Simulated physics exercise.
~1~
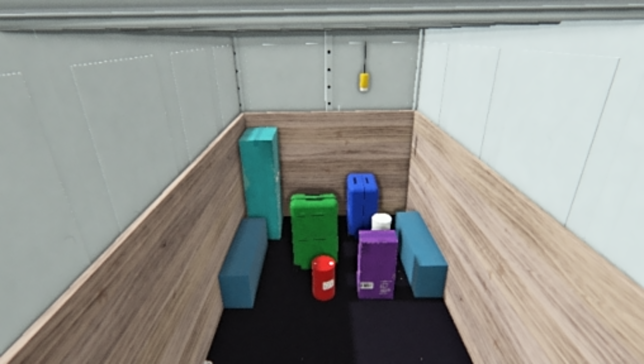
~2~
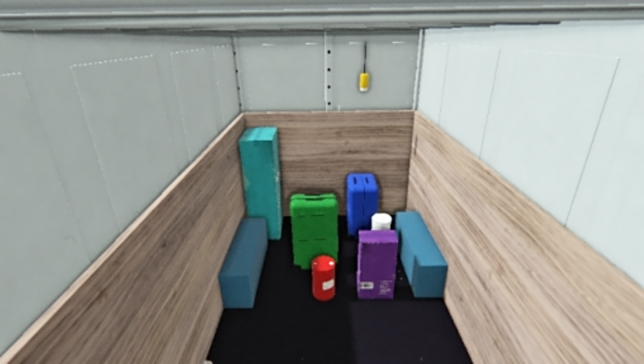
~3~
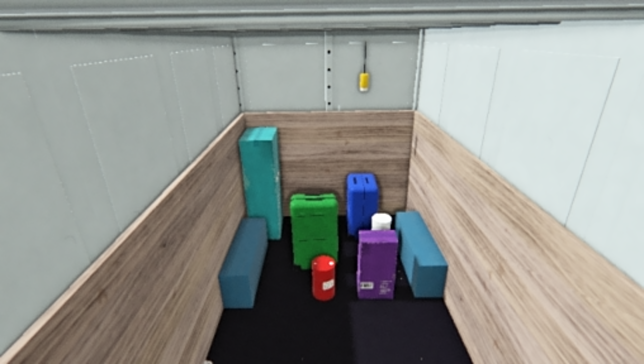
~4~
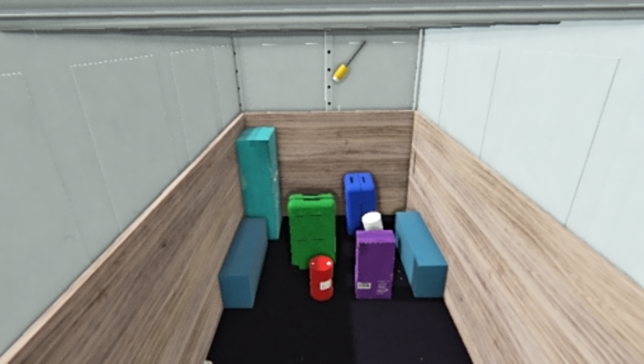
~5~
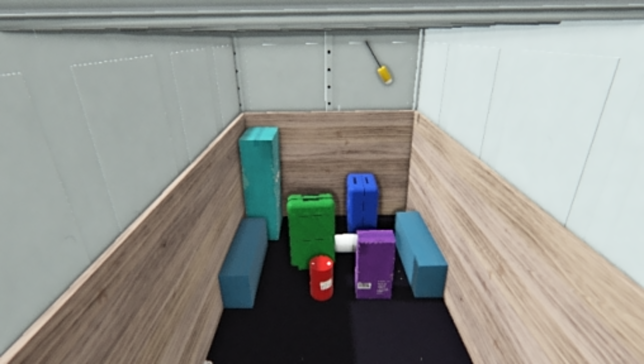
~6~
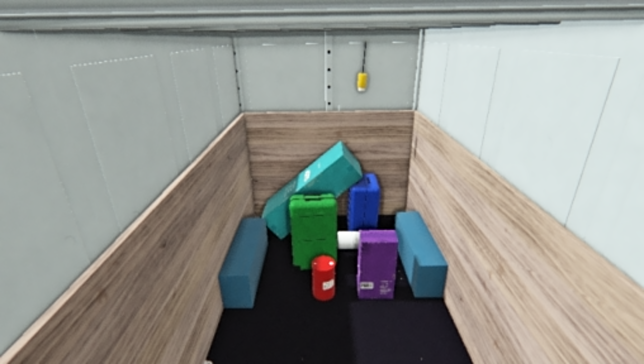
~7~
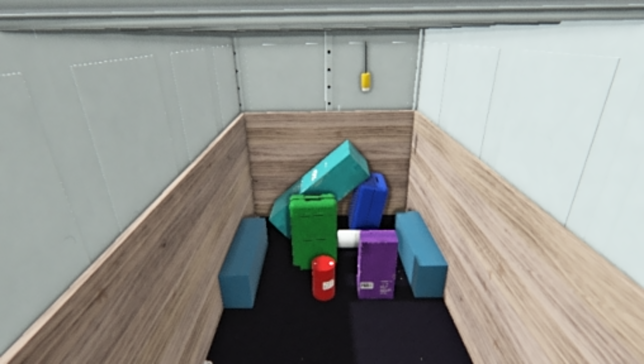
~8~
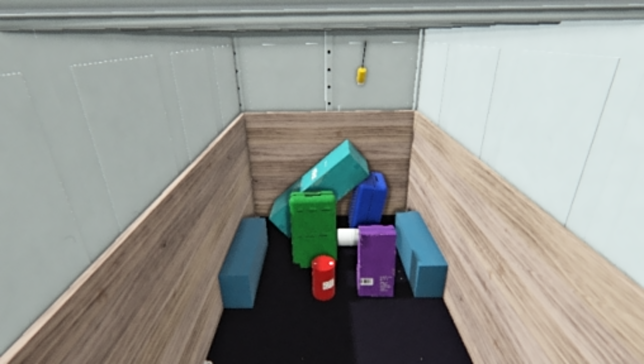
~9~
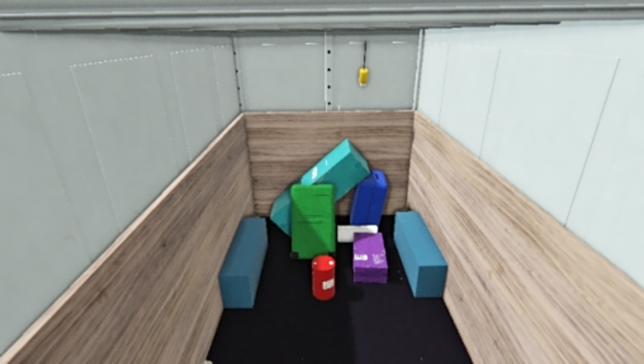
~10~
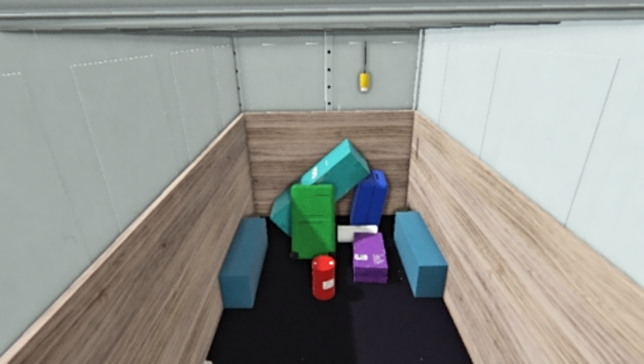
In the back of a van with wood-panelled lower walls, a tall turquoise box, a green case, a blue case, a purple box, a white canister and a red canister stand between two wheel boxes. At first all is still, then the yellow object hanging on the bulkhead swings and the white canister tips left onto its side. The turquoise box topples right behind the green case, and the blue case leans. Next the purple box falls away towards the bulkhead and the green case tilts back. They settle there, the red canister still upright in front.
